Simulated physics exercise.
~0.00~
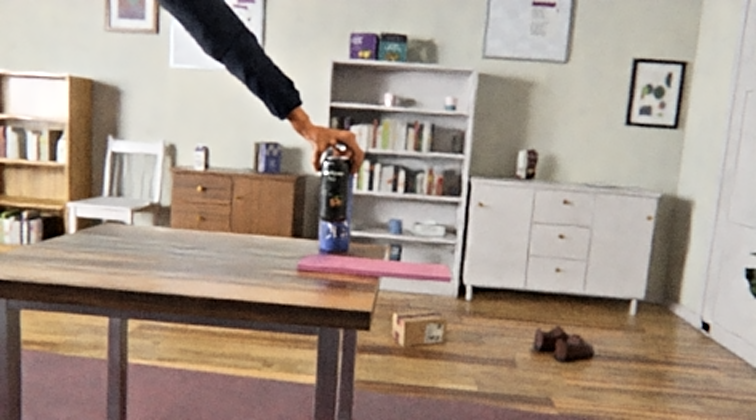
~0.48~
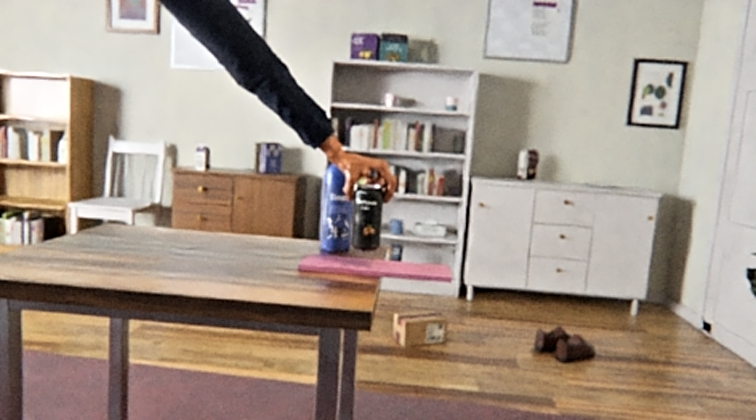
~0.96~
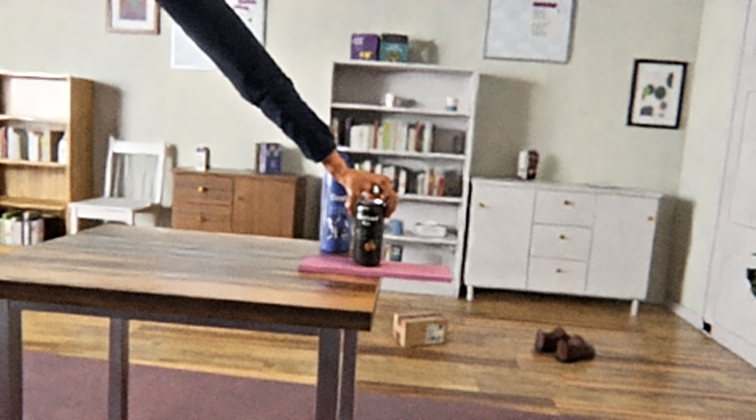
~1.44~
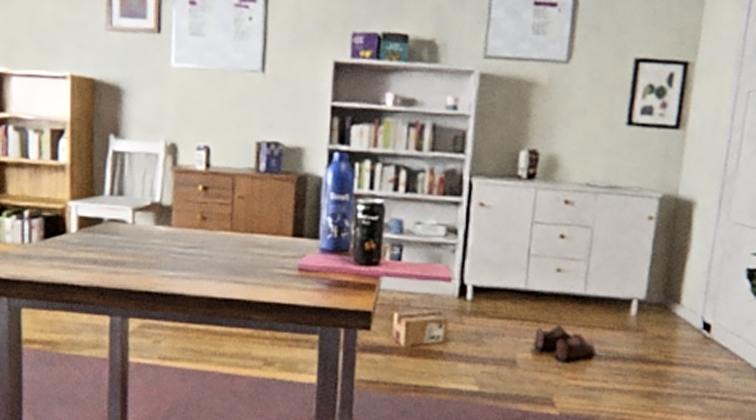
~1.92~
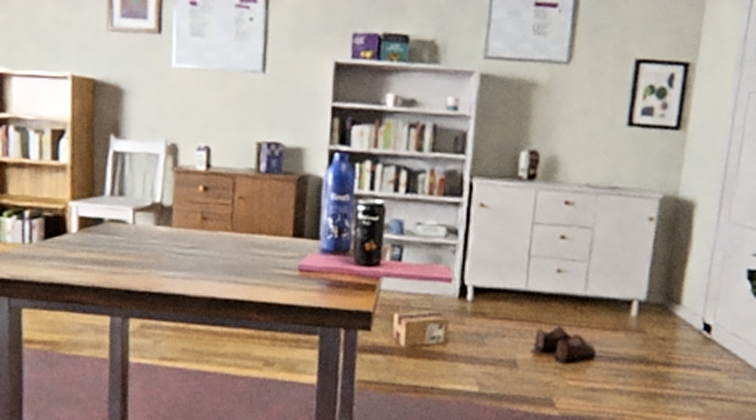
In a room with bookshelves, a hand lowered a black can onto a pink plank jutting past a wooden table's edge, beside a blue bottle, then let go and withdrew, and the plank stayed balanced with both things standing on it.
